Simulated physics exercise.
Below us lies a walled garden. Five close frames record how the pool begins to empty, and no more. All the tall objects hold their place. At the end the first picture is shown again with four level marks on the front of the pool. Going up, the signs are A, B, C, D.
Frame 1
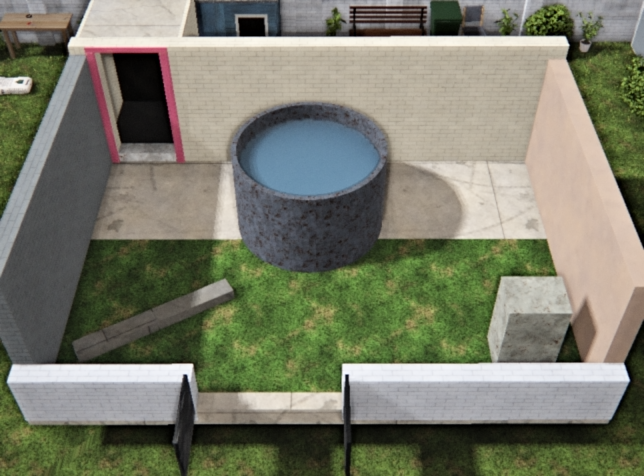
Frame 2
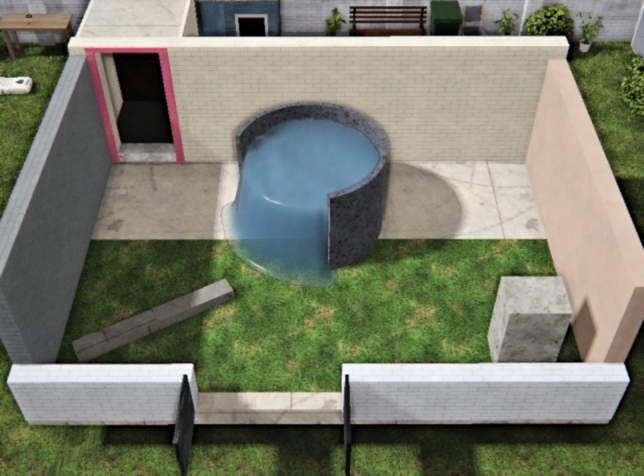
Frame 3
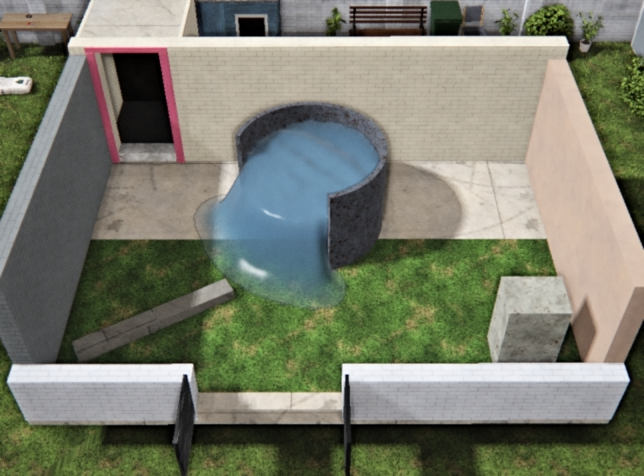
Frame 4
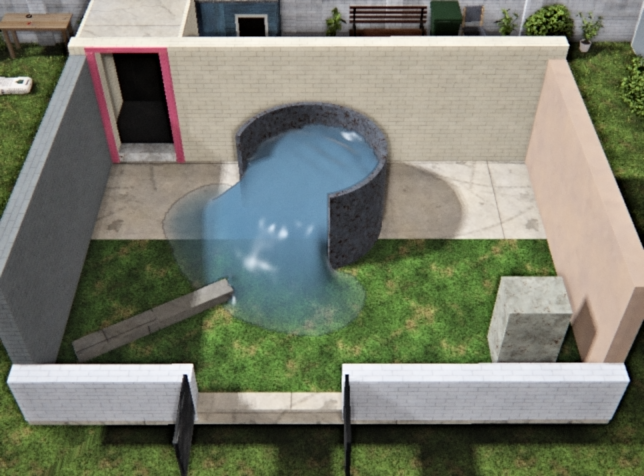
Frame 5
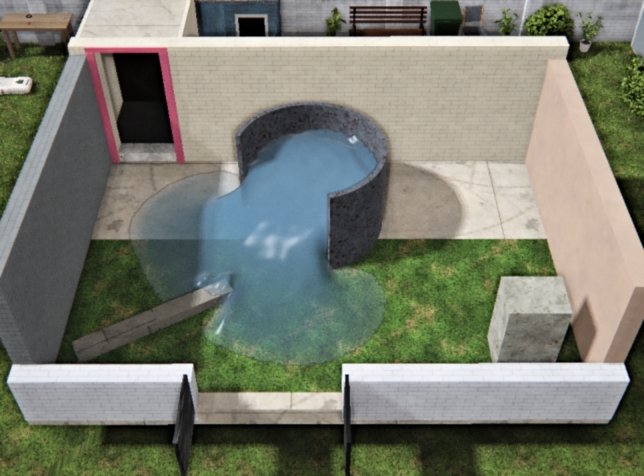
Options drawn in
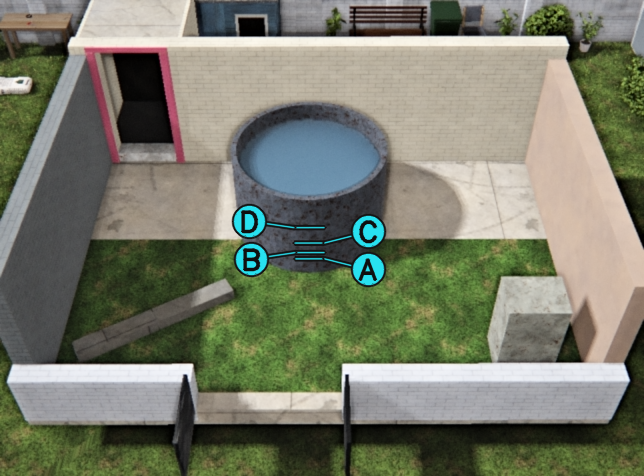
Water sits still in a round, dark stone pool inside a walled garden, then pours out through an opening at the pool's front left. It spreads over the paving toward the pink doorway and across the grass toward the front wall, reaching around the near end of the long, low block.
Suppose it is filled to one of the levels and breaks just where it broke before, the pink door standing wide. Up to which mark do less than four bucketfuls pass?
Go for D.
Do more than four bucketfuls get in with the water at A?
No, that is safe.
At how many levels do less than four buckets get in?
All of the four.
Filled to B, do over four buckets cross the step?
No.
On the marked copy, A at (309, 258); B at (309, 252); C at (309, 243); D at (309, 227); from the bottom up A, B, C, D.
With A, nothing gets over.
With B, nothing gets over.
With C, nothing gets over.
With D, a splash gets over, under a bucket.
